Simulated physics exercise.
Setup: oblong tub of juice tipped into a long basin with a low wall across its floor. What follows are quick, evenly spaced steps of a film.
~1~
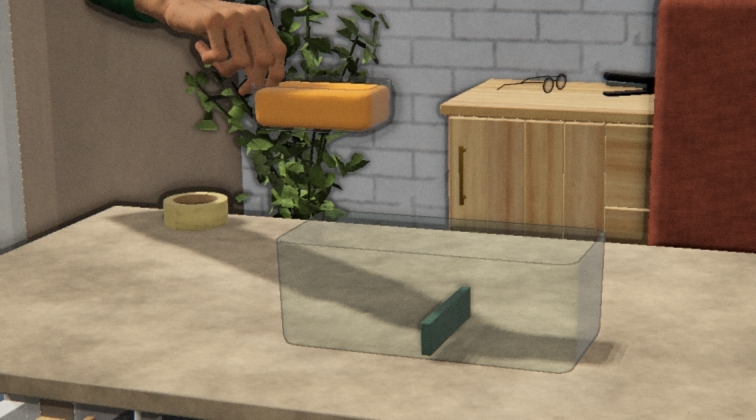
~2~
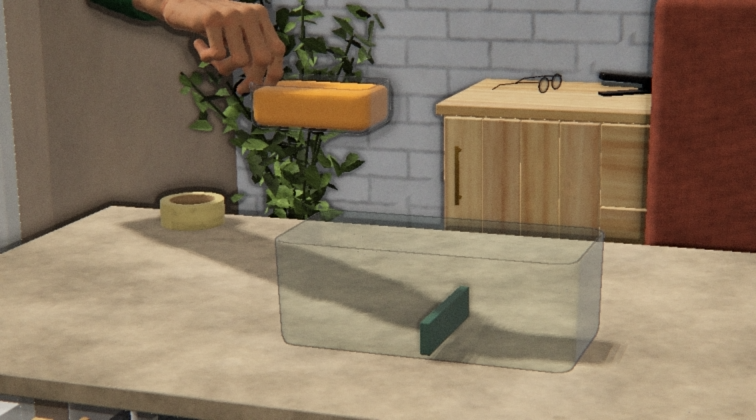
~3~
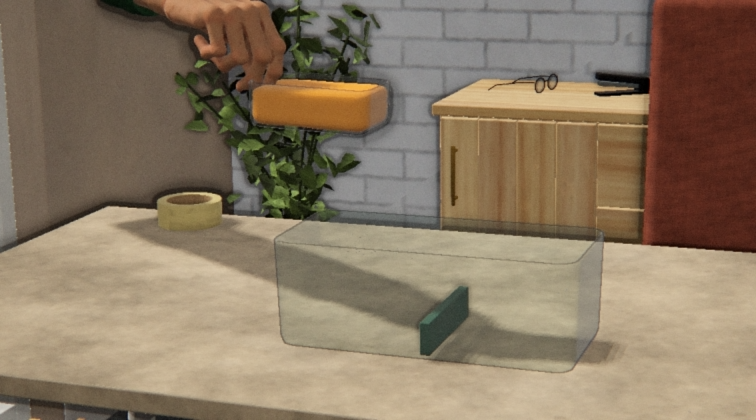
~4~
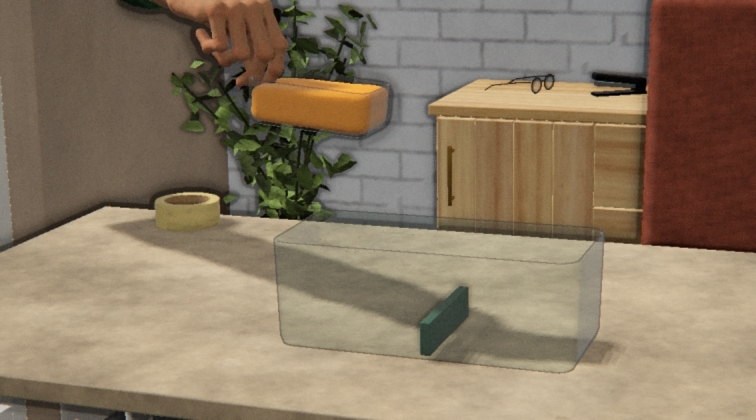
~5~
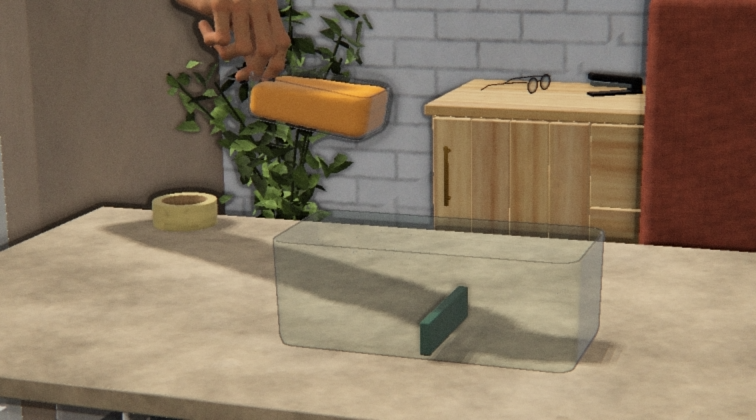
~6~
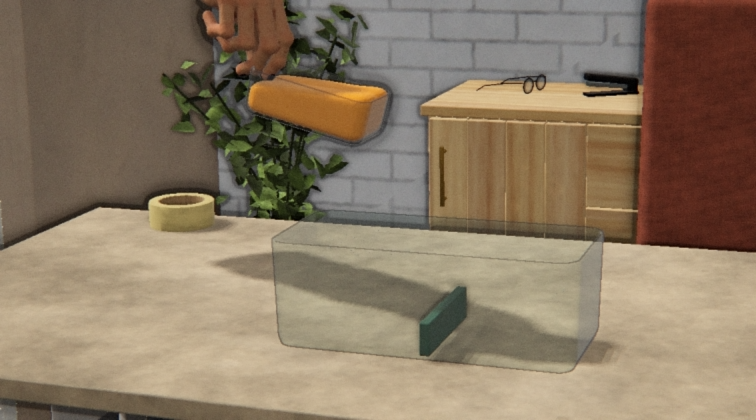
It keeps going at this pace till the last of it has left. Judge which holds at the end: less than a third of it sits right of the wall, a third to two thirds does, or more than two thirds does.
Sits mid-range.
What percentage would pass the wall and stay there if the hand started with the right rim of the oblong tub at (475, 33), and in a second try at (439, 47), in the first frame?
Try one: 85 %; try two: 85 %.
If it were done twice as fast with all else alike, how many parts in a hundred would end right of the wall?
I'd say roughly 10 in every hundred ends up there.
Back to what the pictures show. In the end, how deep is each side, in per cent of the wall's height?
It settles around 30 on the left side and around 20 on the right side.
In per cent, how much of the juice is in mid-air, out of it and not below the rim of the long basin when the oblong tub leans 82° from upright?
That comes to near 45 percent.
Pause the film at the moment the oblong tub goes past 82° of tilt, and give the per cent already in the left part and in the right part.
Left part 20 %; right part 20 %.
A moment on, the oblong tub is tipped on its side and 13 per cent is still to pour, 21 is left of the wall and 19 right of it.
Next, the oblong tub is tipped right over and 1 per cent is still to pour, 51 is left of the wall and 45 right of it.
Then the oblong tub is tipped right over and 0 per cent is still to pour, 54 is left of the wall and 45 right of it.
Later the oblong tub is tipped right over and 0 per cent is still to pour, 54 is left of the wall and 45 right of it.
At rest 54 per cent lies left of the wall, 45 right of it and 1 outside.
